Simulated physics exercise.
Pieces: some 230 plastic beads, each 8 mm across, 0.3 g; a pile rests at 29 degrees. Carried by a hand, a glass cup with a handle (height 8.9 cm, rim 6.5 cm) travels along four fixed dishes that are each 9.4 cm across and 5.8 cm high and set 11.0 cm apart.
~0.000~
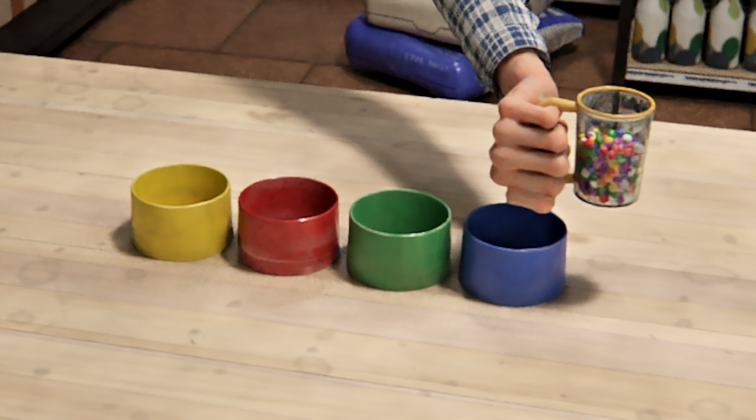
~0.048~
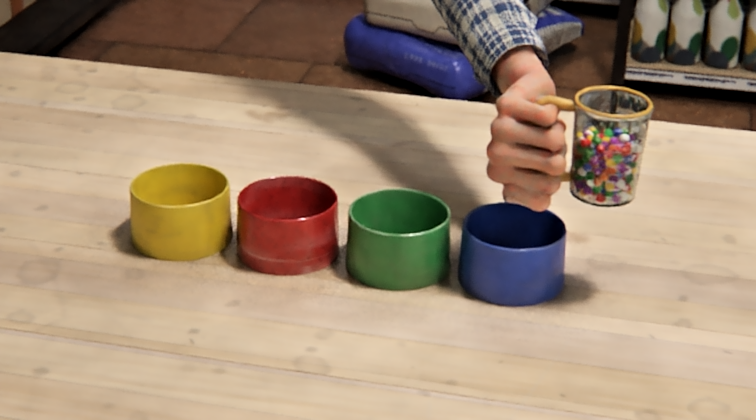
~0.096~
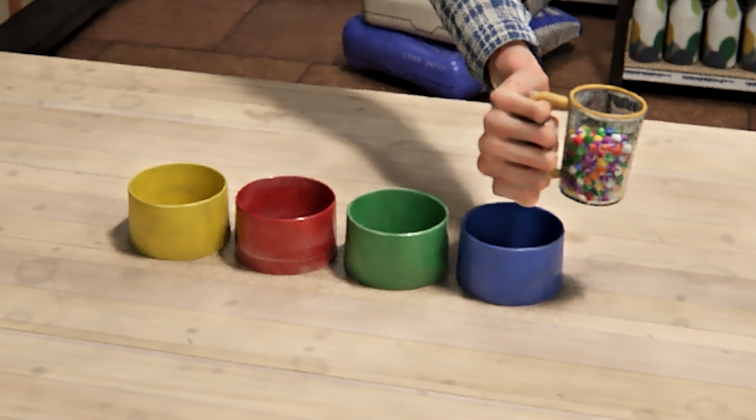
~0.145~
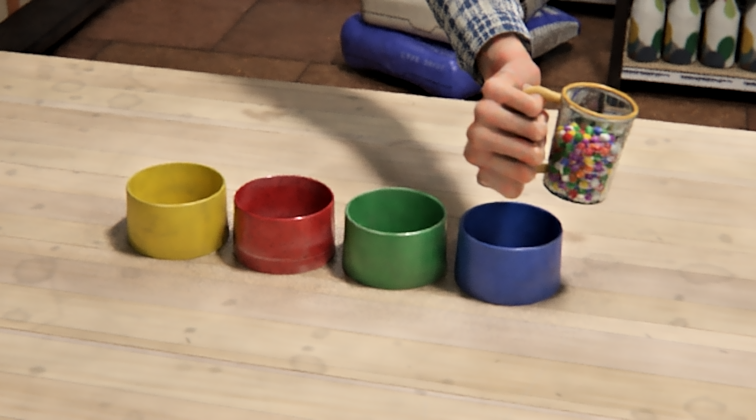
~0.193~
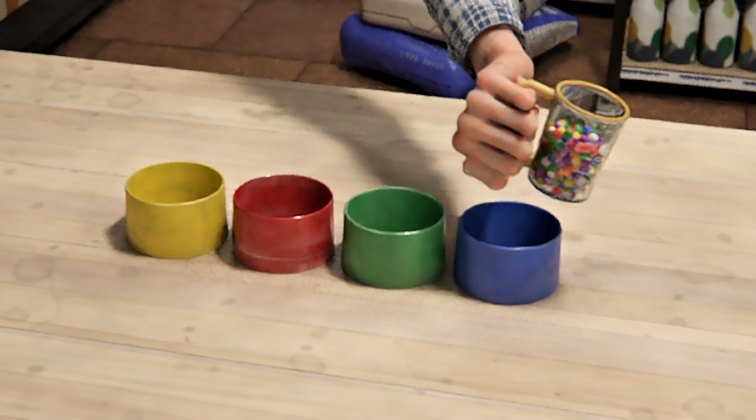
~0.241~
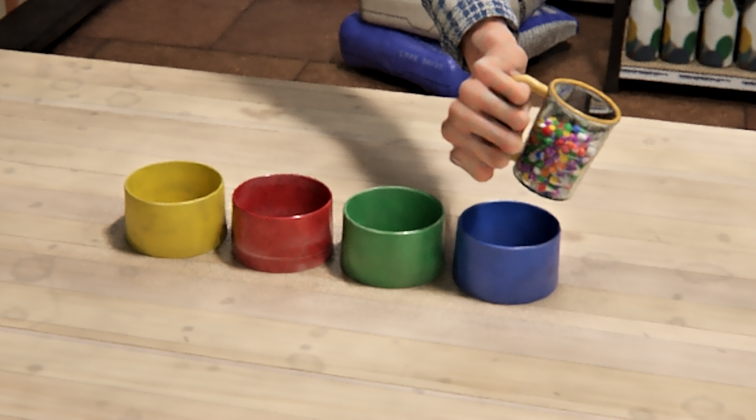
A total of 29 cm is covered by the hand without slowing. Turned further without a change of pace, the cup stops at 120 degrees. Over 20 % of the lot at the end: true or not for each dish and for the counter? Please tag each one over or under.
Red - under; blue - under; green - over; yellow - under; counter - under.
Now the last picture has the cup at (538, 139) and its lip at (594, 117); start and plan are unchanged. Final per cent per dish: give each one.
Dish by dish: Red 10 per cent, blue 0 per cent, green 50 per cent, yellow 0 per cent.
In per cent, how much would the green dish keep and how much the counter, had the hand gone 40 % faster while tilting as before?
Green 50, counter 40.
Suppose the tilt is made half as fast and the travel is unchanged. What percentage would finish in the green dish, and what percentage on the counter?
Then green would get 60 and the counter 40.
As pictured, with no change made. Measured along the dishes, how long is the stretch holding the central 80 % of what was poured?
It spans roughly 6 centimetres along the row.
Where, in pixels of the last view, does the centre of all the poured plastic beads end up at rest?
Est. centre at rest: (397, 248) px.
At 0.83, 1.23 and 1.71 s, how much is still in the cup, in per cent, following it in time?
It goes roughly like this: 100, 35, 0 per cent.
After 0.83 s, tilt 88 degrees; cup holds 100 %.
After 1.23 s, tilt 120 degrees; cup holds 35 %, green 55 %.
Then, at 1.71 s, tilt 120 degrees; cup holds 0 %, green 90 %.
By 2.0 s all is still; red 0 %, blue 0 %, green 90 %, yellow 0 %, counter 5 %.
